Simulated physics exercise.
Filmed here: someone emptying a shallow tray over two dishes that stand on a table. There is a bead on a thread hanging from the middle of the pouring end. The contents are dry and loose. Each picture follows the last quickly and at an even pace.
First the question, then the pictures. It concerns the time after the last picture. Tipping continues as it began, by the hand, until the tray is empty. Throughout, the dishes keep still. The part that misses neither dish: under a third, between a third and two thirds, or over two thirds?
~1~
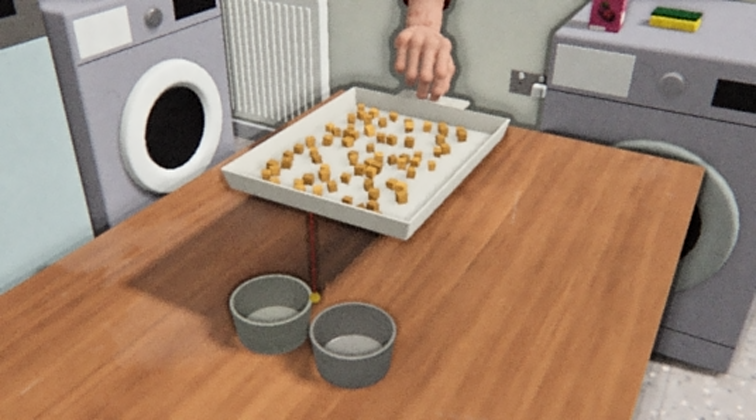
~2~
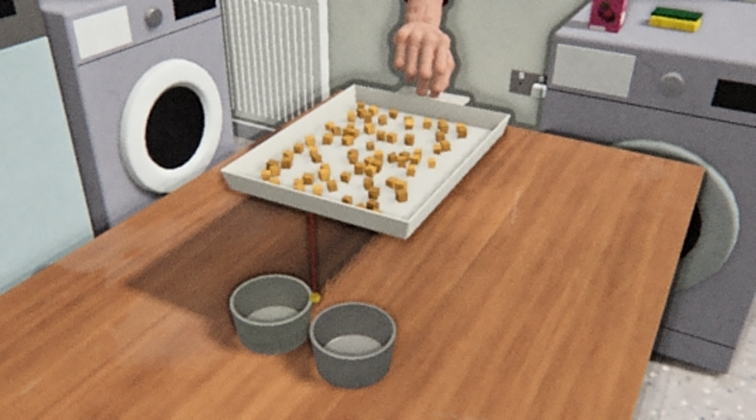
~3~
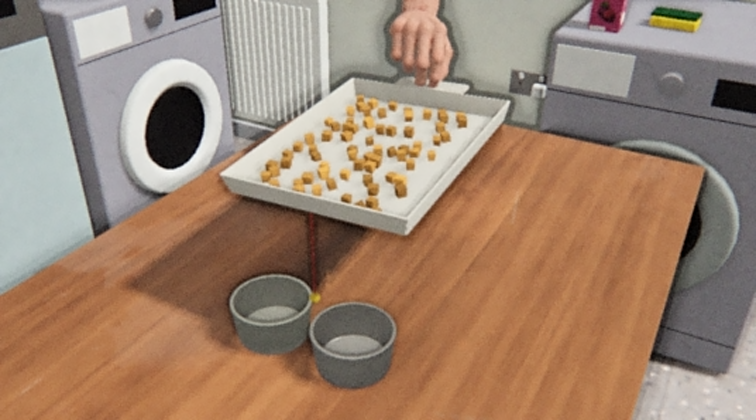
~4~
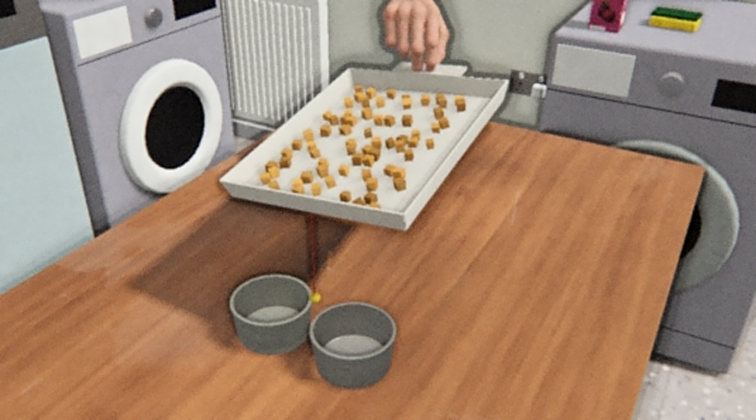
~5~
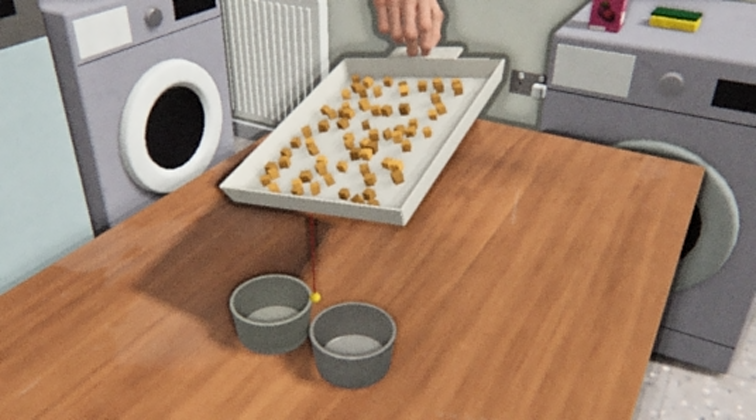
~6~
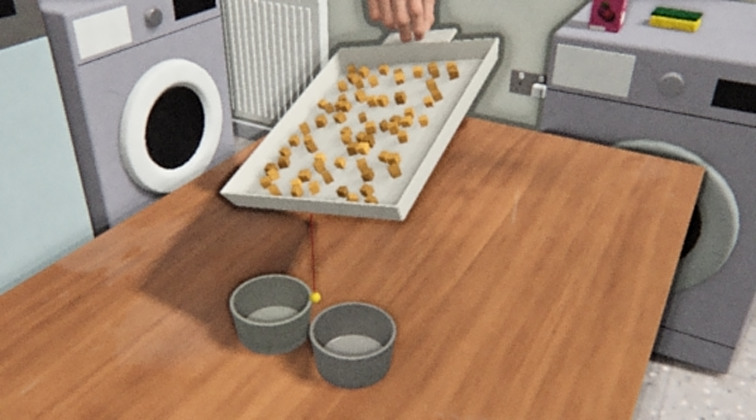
The dishes will hold one to two thirds of the load.
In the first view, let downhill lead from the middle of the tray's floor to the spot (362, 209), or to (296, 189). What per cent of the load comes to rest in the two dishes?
40 per cent, then 50 per cent.
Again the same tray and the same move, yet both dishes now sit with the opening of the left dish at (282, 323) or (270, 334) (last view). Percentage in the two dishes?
10 and 10 %.
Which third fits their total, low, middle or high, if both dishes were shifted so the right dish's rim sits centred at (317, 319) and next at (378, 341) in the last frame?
One to two thirds, then less than a third.
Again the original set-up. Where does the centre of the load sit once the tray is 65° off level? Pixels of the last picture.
Load centre: Approx. (274, 173).
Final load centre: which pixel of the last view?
I'd say the middle ends up at about (247, 314).
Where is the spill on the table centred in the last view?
Centre at rest: About (223, 296).
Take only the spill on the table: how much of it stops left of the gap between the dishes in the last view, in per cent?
About 90 percent of the spill.
Soon, tray tipped steeply; all on the tray.
A while on, tray tipped past a quarter turn; most on the tray; a stray few in the left dish; a small part outside both; a stray few in the air.
Towards the end, tray tipped past a quarter turn; about half in the left dish; about half outside both.
Finally, tray tipped past a quarter turn; none in the right dish; about half in the left dish; about half outside both.
